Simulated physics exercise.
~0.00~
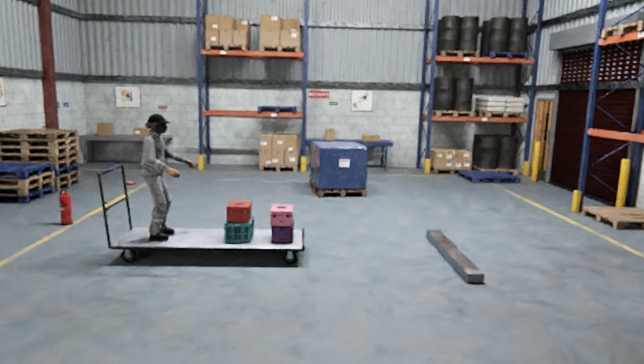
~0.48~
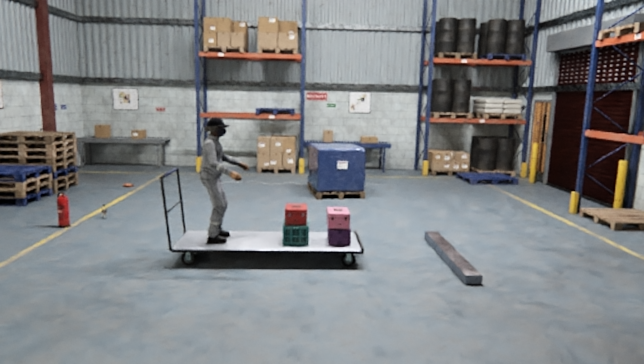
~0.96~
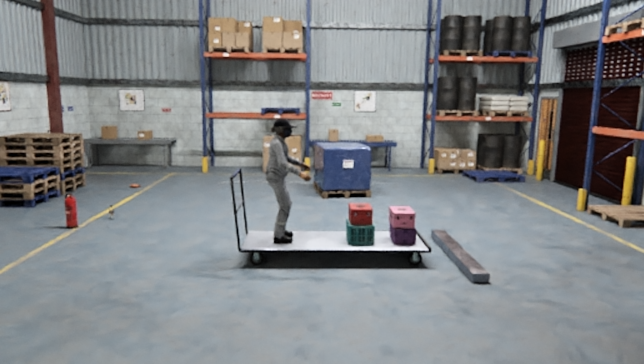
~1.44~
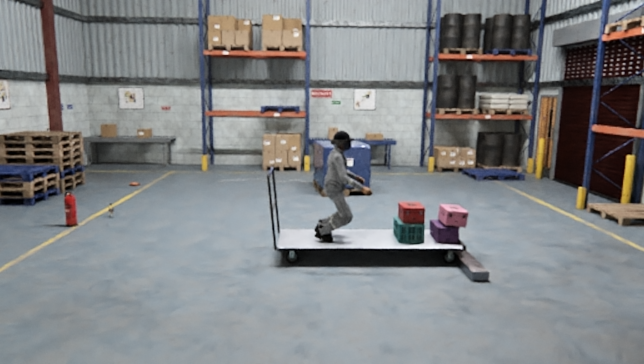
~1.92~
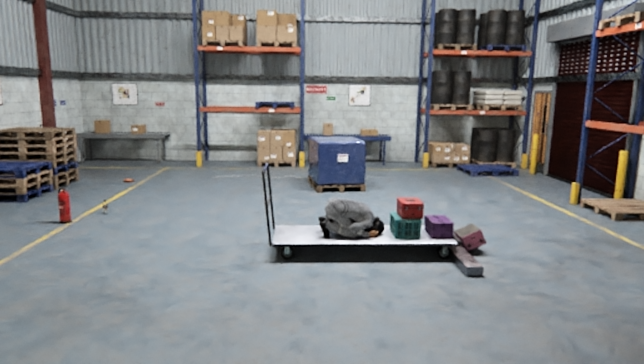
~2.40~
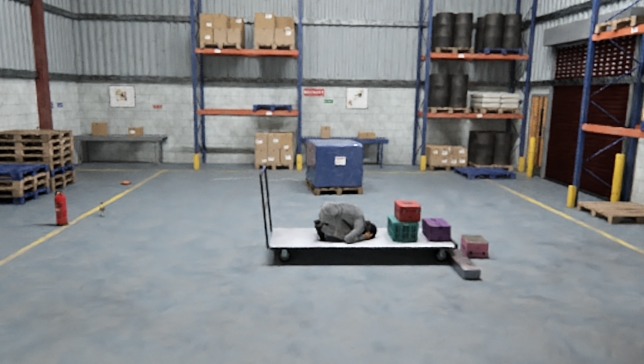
Person riding a flatbed trolley rightward into a kerb, crumpling onto the deck as the pink toolbox tumbles off the front.
